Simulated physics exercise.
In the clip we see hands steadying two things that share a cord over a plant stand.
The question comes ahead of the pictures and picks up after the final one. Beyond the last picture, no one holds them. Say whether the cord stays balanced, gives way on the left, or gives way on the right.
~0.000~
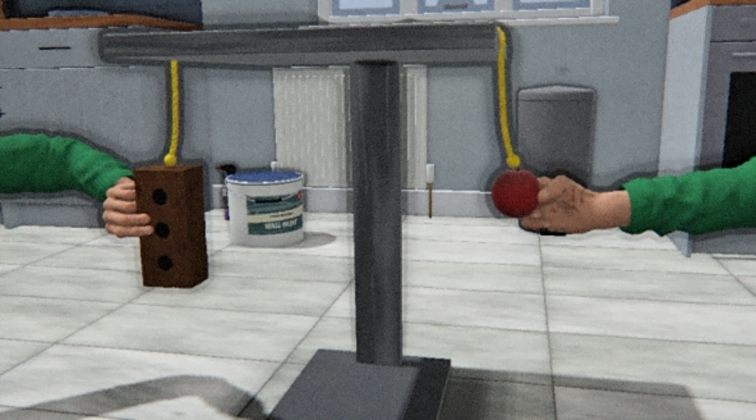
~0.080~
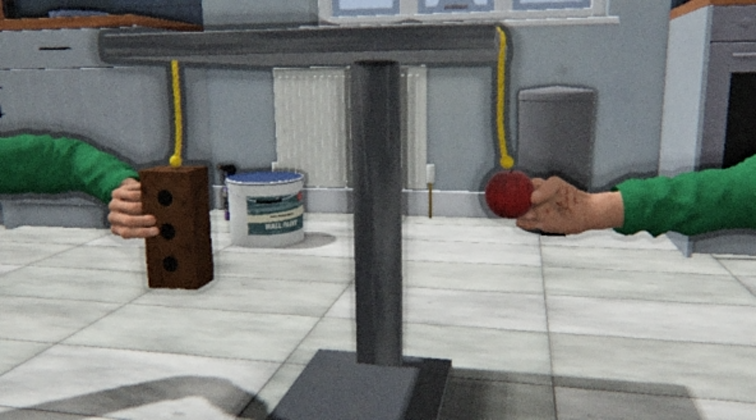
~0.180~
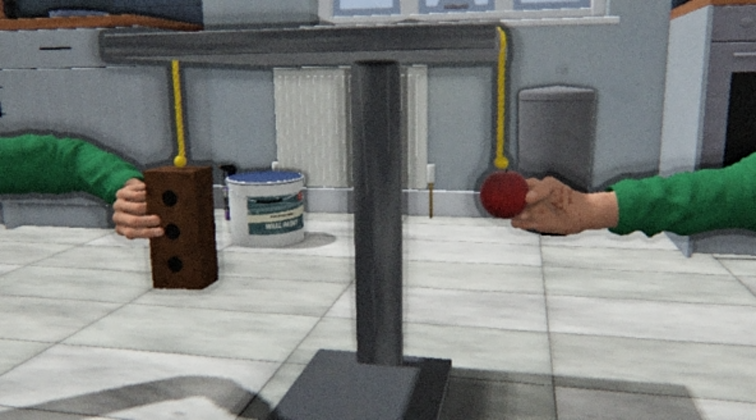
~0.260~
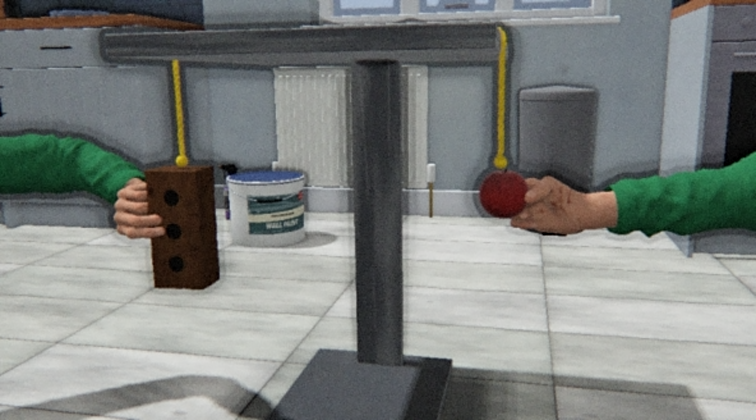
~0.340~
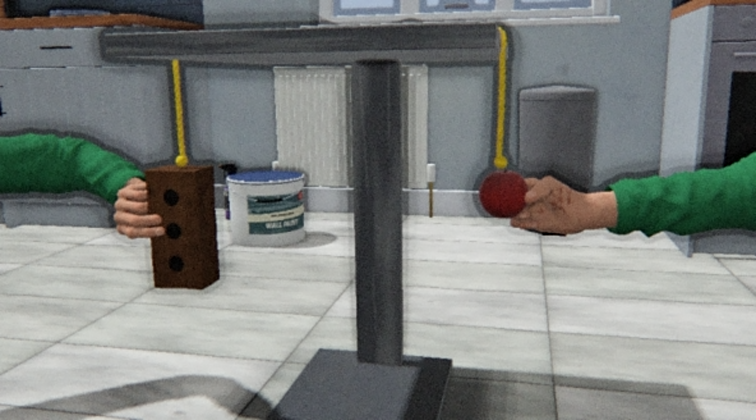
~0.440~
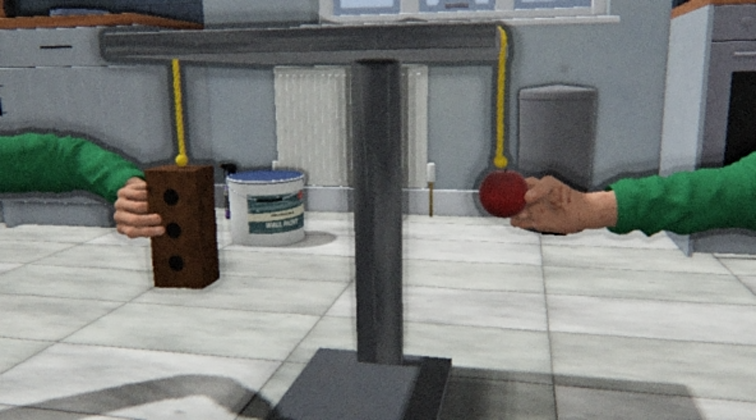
The cord gives way on the left.
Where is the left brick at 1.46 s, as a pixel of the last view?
Estimated pixel: Around (208, 381).
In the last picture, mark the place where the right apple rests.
Middle: (38, 399).
By 0.88 s, left brick lower near (194, 317); right apple pulled up onto the top.
By 1.46 s, left brick down on the floor near (208, 381); right apple pulled up onto the top near (208, 12).
By 1.94 s, left brick down on the floor near (216, 382); right apple down on the floor near (97, 401).
When it is over, left brick down on the floor near (213, 383); right apple down on the floor near (38, 399). The cord sinks on the left side.
